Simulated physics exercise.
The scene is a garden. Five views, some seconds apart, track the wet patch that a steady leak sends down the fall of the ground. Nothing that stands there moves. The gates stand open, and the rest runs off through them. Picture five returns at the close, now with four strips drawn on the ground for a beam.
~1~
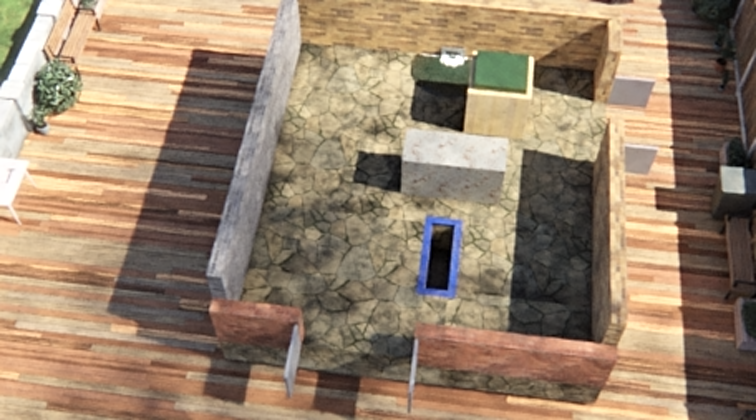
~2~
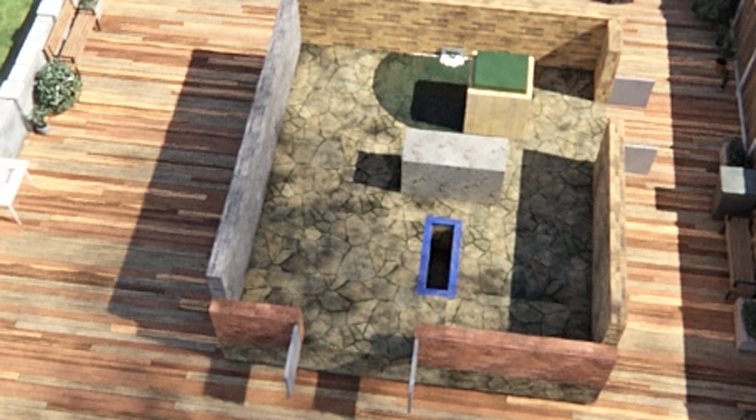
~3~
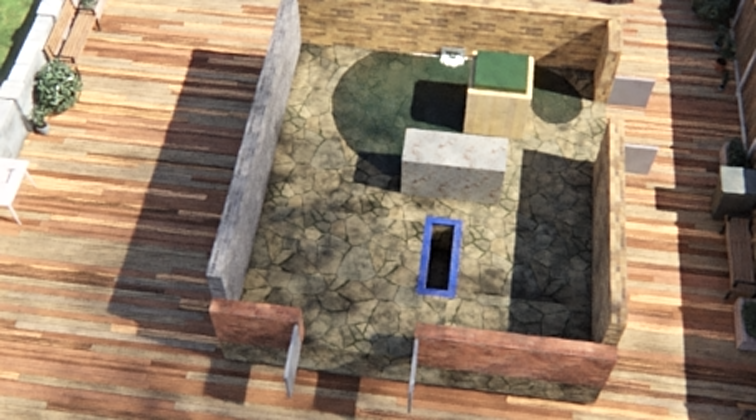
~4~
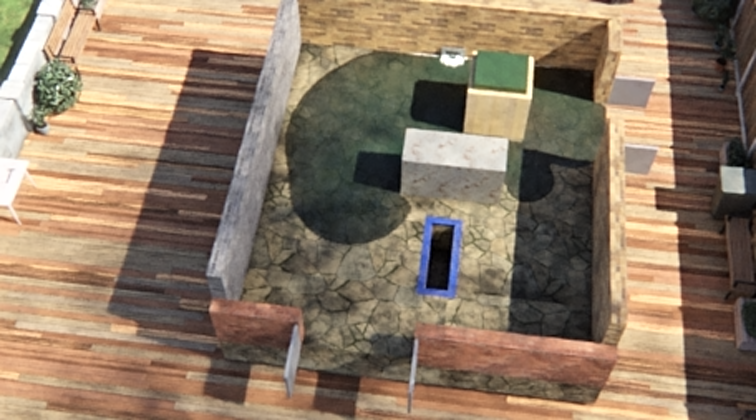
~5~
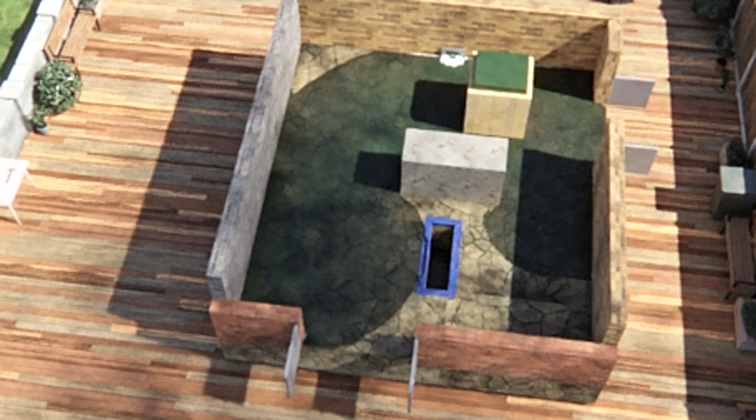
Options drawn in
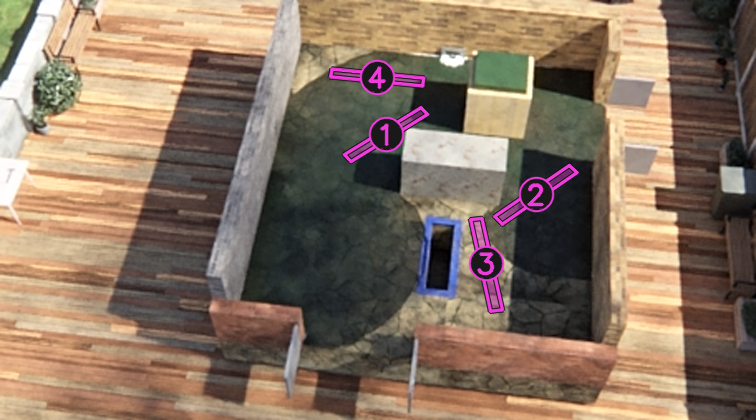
At the start, a small patch of dark green water lies beside a green-topped block at the back of a walled, stone-paved garden. It spreads left and forward, then around the pale block, and finally covers most of the paving, while the blue-rimmed drain stays dry.
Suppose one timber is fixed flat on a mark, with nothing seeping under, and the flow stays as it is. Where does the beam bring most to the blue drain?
I would pick place 2.
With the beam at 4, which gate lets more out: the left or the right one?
More leaves on the left.
On the marked copy, 1 from (347, 158) to (424, 111); 2 from (498, 220) to (573, 169); 3 from (476, 219) to (496, 310); 4 from (331, 72) to (423, 81).
With 1, about 9 % of the stream runs into the blue drain, about 91 % out by the gates.
With 2, about 12 % of the stream runs into the blue drain, about 87 % out by the gates.
With 3, about 9 % of the stream runs into the blue drain, about 91 % out by the gates.
With 4, about 9 % of the stream runs into the blue drain, about 91 % out by the gates.
